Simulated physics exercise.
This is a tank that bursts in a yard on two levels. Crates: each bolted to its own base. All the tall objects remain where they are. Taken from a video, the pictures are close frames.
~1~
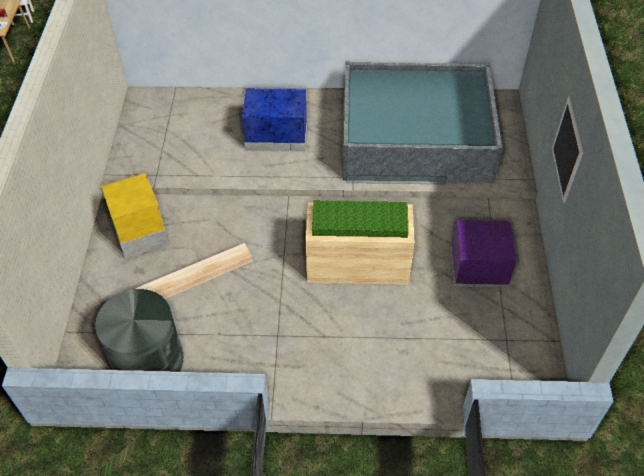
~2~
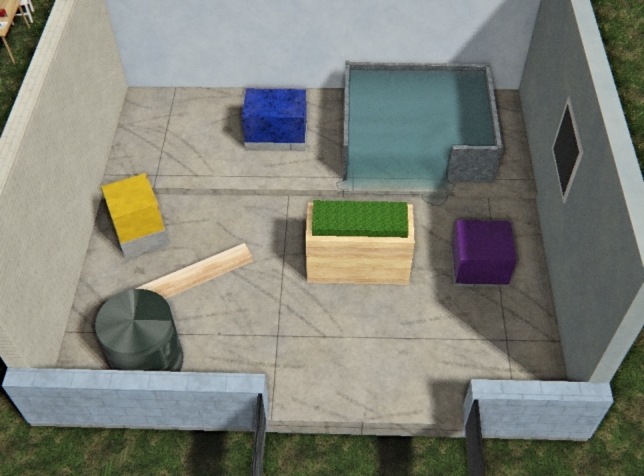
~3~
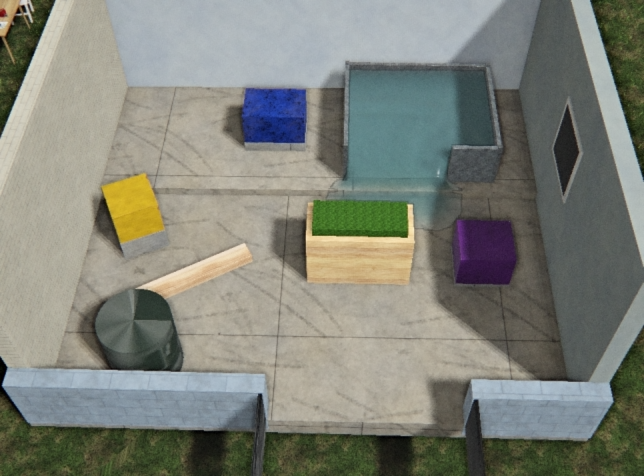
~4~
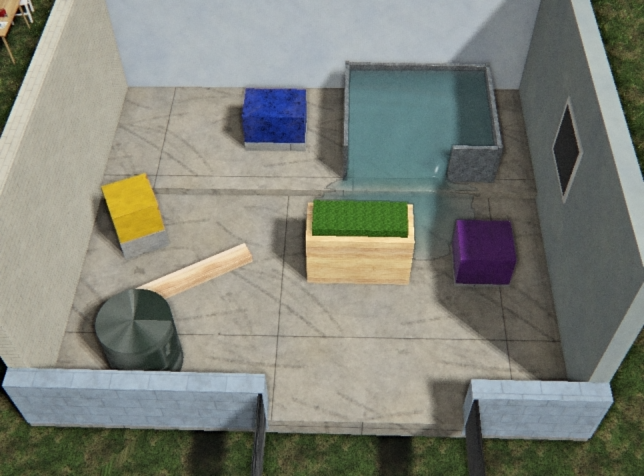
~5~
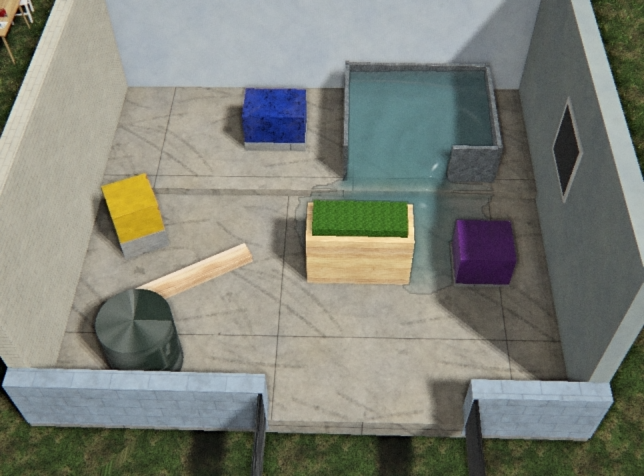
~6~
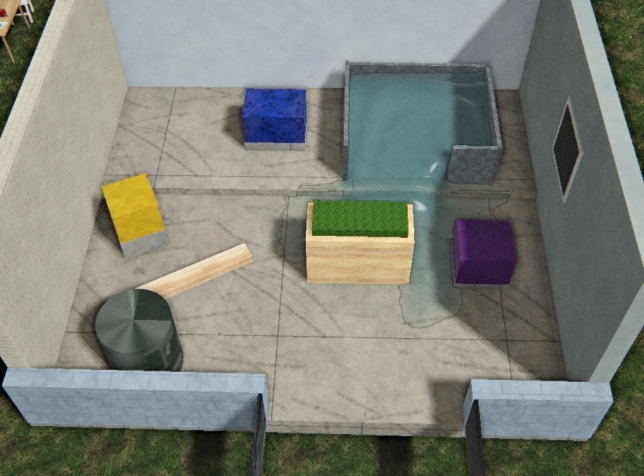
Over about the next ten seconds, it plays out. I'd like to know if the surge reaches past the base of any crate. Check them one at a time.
Here is how it goes: The purple crate is reached; the yellow crate is not reached; the blue crate is not reached.
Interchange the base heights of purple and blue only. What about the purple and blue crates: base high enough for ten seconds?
Well, purple is inundated and blue stays untouched then.
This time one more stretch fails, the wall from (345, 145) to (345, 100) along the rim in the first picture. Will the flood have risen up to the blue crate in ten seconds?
Looking at the blue crate, it is hit.
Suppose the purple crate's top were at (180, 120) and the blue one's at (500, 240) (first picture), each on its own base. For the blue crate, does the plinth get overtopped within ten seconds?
As for the blue, it is dampened.
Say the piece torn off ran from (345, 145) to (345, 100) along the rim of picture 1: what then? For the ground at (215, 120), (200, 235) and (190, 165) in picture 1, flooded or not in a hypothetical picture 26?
Those three places would be soaking, soaking and soaking, in that order.
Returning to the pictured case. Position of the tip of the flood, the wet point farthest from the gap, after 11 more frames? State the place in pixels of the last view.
The farthest point of the front sits at (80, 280).
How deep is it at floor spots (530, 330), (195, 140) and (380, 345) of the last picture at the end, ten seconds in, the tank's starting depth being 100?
6, 2, 6 %.
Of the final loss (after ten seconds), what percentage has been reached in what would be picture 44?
Roughly 60 percent of it.
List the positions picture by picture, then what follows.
The first picture shows still water in the water tank at (419, 107).
In the second picture, the front is at a hidden place, out from the gap at (398, 166).
In the third picture, the front is at a hidden place, out from the gap at (398, 169).
In the fourth picture, the front is at (435, 254), out from the gap at (398, 170).
In the fifth picture, water pours out at (398, 170) and has run to (425, 289).
In the sixth picture, water pours out at (398, 170) and has run to (418, 322).
A moment on, water covers 25 % of the floor; the purple crate water round its plinth, the yellow crate not reached, the blue crate not reached.
Next, water covers 45 % of the floor; the purple crate water round its plinth, the yellow crate water round its plinth, the blue crate not reached.
Then, water covers 65 % of the floor; the purple crate water round its plinth, the yellow crate water round its plinth, the blue crate water round its plinth.
Later, water covers 75 % of the floor; the purple crate water round its plinth, the yellow crate water round its plinth, the blue crate water round its plinth.
In the end, water covers 80 % of the floor; the purple crate was topped, the yellow crate stayed above the water, the blue crate stayed above the water.
